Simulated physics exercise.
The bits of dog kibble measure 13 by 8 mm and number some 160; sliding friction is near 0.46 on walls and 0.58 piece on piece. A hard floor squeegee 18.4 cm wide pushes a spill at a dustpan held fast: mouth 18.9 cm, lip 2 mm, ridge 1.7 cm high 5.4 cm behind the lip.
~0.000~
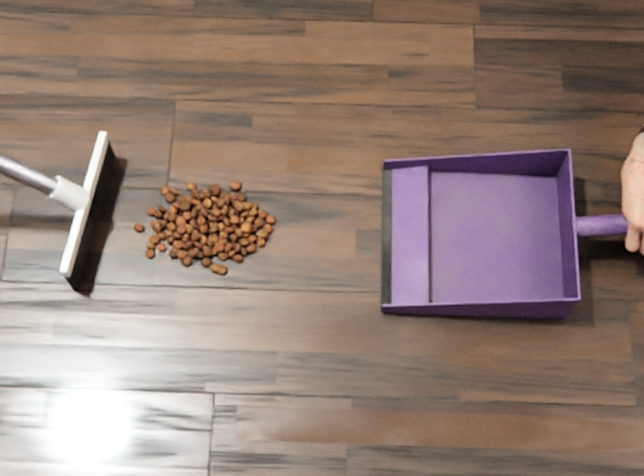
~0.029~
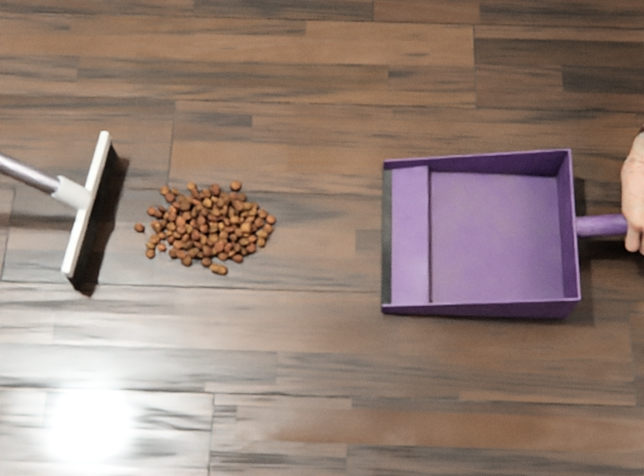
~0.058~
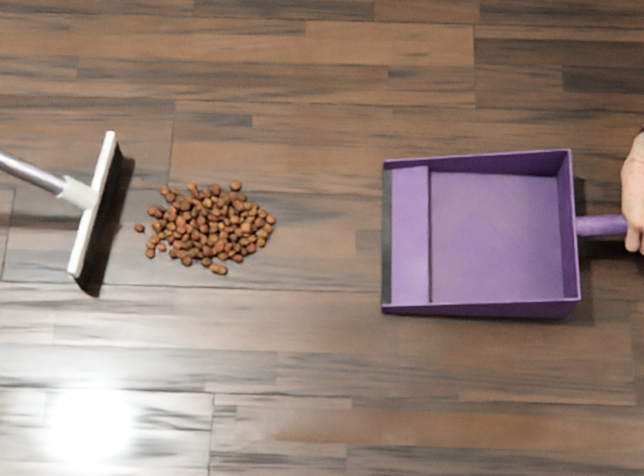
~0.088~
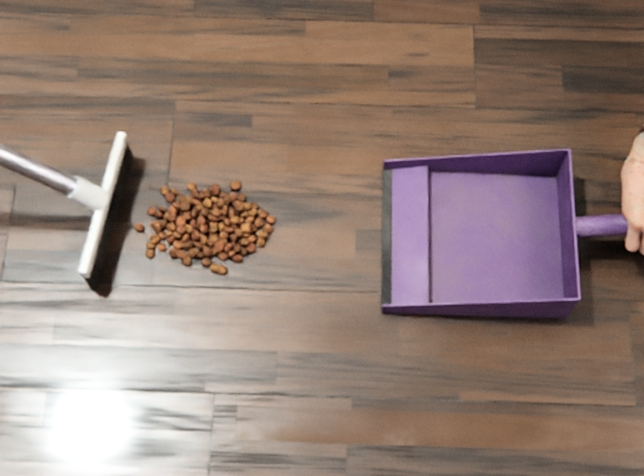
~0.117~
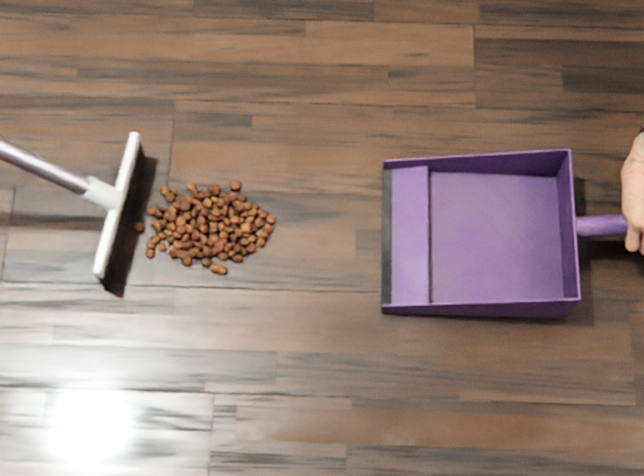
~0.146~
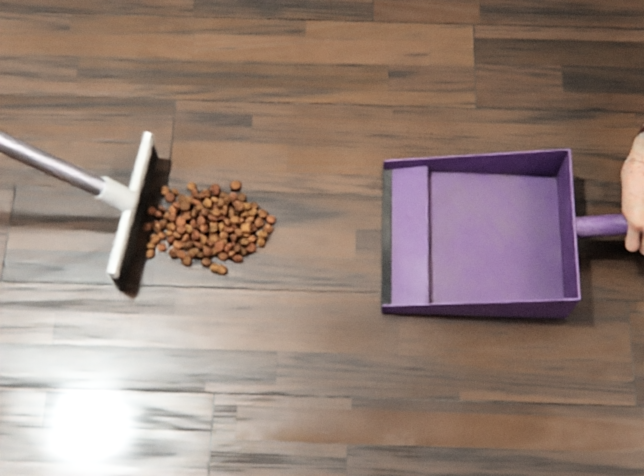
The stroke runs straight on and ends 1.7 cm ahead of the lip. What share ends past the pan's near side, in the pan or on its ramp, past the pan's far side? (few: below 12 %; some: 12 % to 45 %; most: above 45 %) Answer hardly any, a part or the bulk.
Near side: Hardly any, pan: A part, far side: Hardly any.
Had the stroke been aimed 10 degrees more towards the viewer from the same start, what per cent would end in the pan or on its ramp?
In that case some 35 per cent.
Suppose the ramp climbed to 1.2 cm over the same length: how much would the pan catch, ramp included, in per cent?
In that case some 35 per cent.
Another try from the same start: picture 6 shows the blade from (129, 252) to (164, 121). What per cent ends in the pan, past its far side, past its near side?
Pan 5, far 20, near 0.
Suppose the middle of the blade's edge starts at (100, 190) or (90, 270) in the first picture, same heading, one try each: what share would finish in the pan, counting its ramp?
Some 20 and 30 per cent.
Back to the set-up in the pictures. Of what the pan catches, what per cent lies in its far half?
Some 60 per cent.
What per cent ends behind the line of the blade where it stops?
Roughly 5 per cent.
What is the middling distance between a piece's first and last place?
Some 22 cm.
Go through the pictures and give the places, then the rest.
Blade from (66, 272) to (104, 139), moved 0.0 cm, 0 of the pieces shifted so far; middle of the pieces at (206, 222); pan at (488, 242), in the first picture.
Blade from (68, 272) to (106, 139), moved 0.2 cm, 0 of the pieces shifted so far; middle of the pieces at (206, 222), in the second picture.
Blade from (74, 273) to (112, 139), moved 1.0 cm, 0 of the pieces shifted so far; middle of the pieces at (206, 222), in the third picture.
Blade from (85, 273) to (122, 139), moved 2.2 cm, 0 of the pieces shifted so far; middle of the pieces at (206, 222), in the fourth picture.
Blade from (99, 273) to (136, 140), moved 3.8 cm, 0 of the pieces shifted so far; middle of the pieces at (206, 222), in the fifth picture.
Blade from (113, 273) to (149, 140), moved 5.5 cm, 1 of the pieces shifted so far; middle of the pieces at (206, 222); pan at (488, 242). The blade's pace is about 0.57 m/s, in the sixth picture.
After 0.38 s, middle of the blade 17 cm from the lip; 0 % over the lip, far side 0 %, near side 0 %.
Then, at 0.54 s, middle of the blade 7 cm from the lip; 0 % over the lip, far side 5 %, near side 0 %.
After 0.82 s, middle of the blade 3 cm from the lip; 35 % over the lip, far side 5 %, near side 5 %.
By 1.1 s all is still; near side 5 %, pan 35 %, far side 5 %, in front of the lip or behind the blade 60 %.
